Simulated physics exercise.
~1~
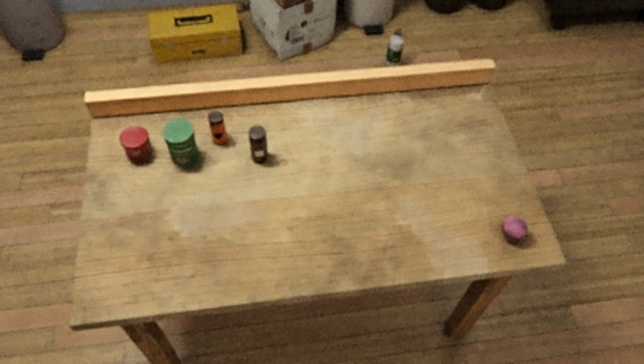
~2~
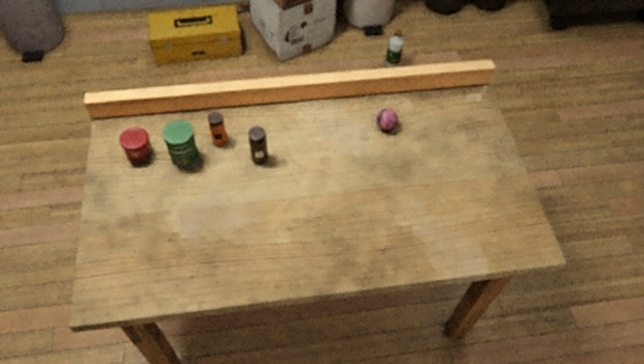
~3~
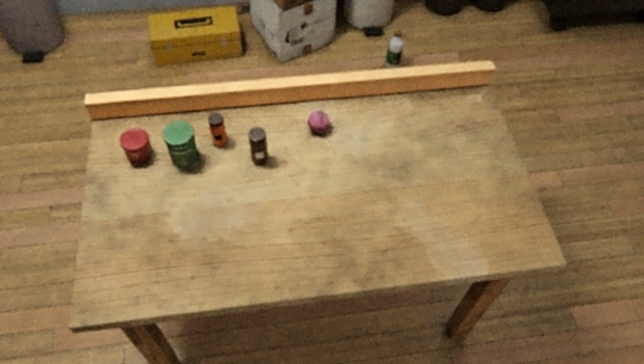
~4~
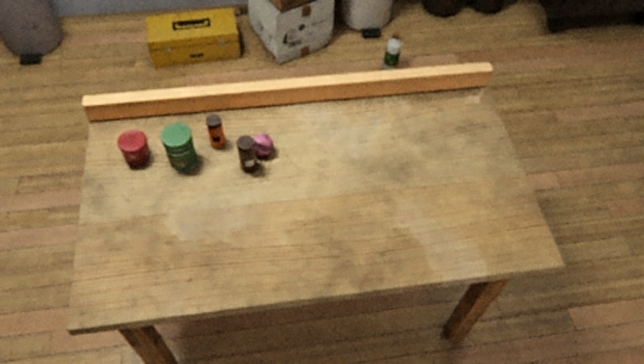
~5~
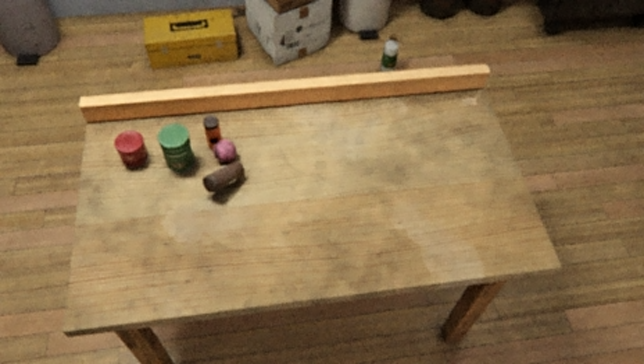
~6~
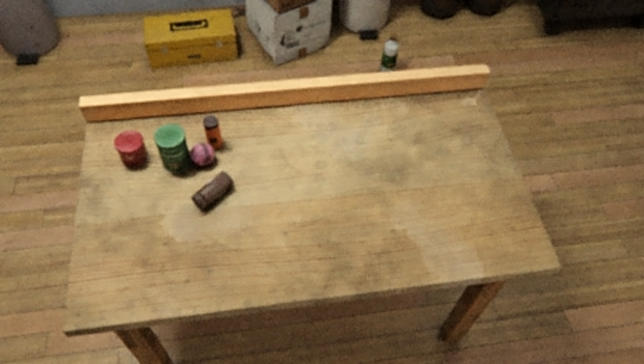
We see a pink ball roll across a wooden table toward the rail along its far edge, then travel left and knock over a brown shaker. The ball ends beside the green tin, the shaker lying on its side nearby, while the orange shaker and red tin stay upright.
